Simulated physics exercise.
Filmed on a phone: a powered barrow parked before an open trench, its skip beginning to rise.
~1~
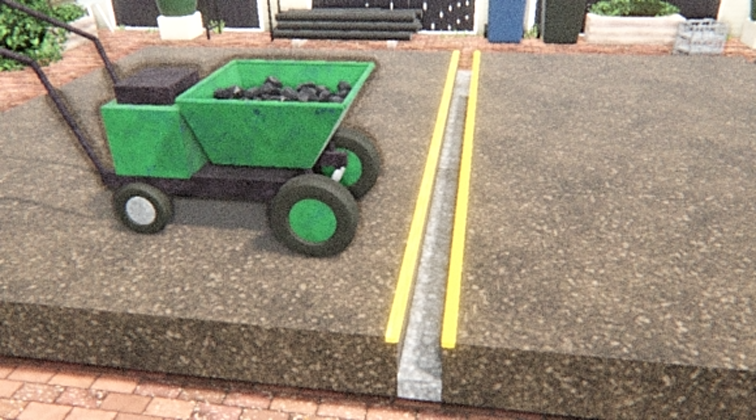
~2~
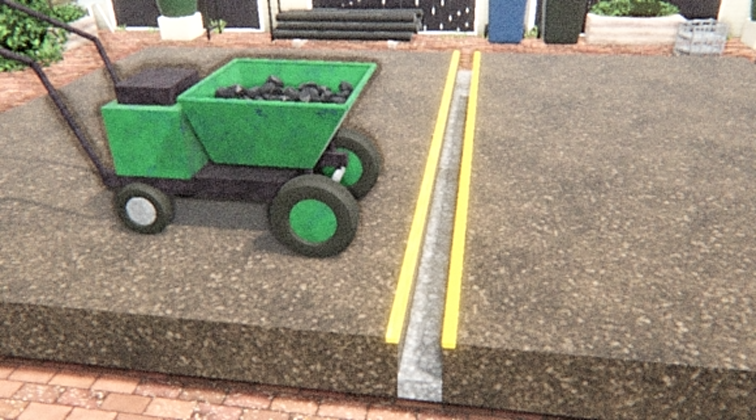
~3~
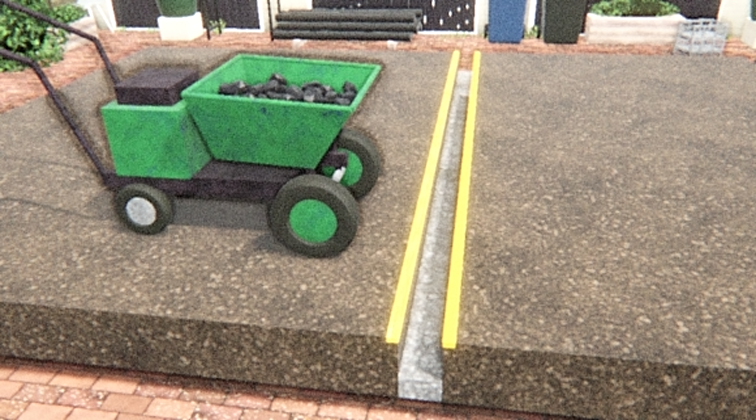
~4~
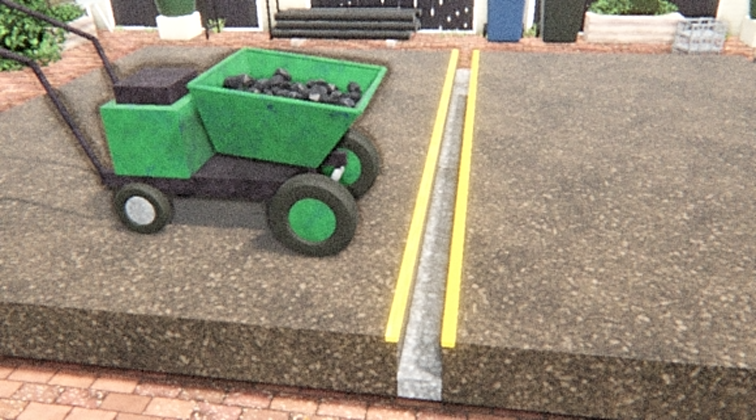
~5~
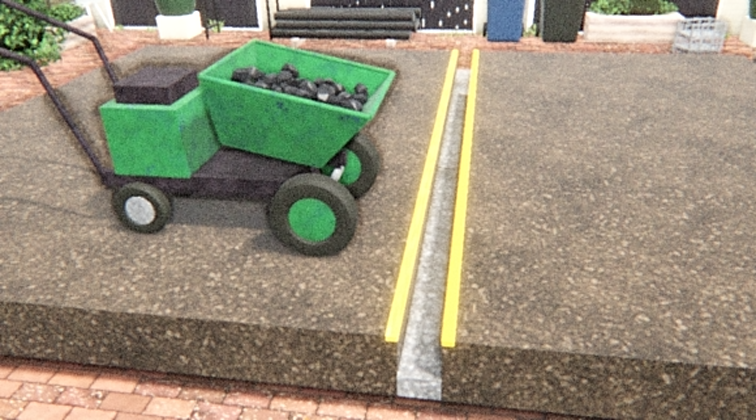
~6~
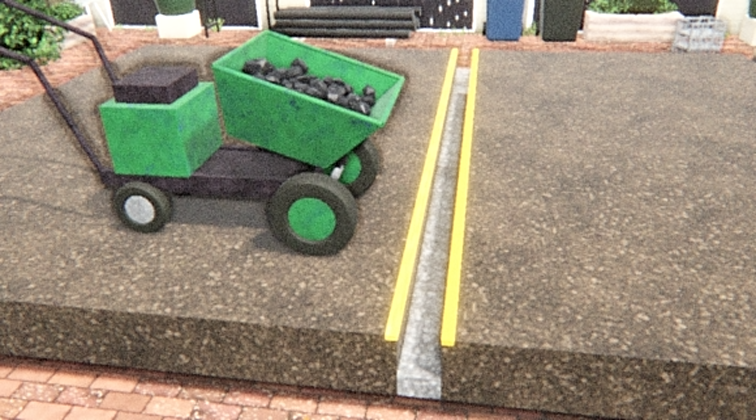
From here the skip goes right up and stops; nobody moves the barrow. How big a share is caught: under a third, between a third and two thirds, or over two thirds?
The trench takes less than a third.
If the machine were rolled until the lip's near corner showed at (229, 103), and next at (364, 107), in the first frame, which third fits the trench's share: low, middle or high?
The first try: Under a third. The second: Under a third.
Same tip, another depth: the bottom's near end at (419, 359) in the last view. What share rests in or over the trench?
Some 20 per cent.
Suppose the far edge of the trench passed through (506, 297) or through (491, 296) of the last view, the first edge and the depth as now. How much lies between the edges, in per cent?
The first gives 100 %, the second 90 %.
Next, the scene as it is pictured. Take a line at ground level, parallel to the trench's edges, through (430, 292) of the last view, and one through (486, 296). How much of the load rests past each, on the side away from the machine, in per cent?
Near 60 % and 30 %.
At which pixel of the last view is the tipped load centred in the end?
At about (478, 227).
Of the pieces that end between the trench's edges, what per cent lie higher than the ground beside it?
Close to 0 per cent.
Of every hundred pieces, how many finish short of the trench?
It comes to 0 per cent or so.
Just after the last frame, skip tipped steeply; every one in the skip.
A moment on, skip tipped right over; the larger part in the skip; just a few in or heaped over the trench; about a tenth beyond it.
Further on, skip tipped right over; roughly a third in the skip; about a tenth in or heaped over the trench; roughly half beyond it.
When it is over, skip tipped right over; roughly a quarter in the skip; roughly a quarter in or heaped over the trench; roughly half beyond it.
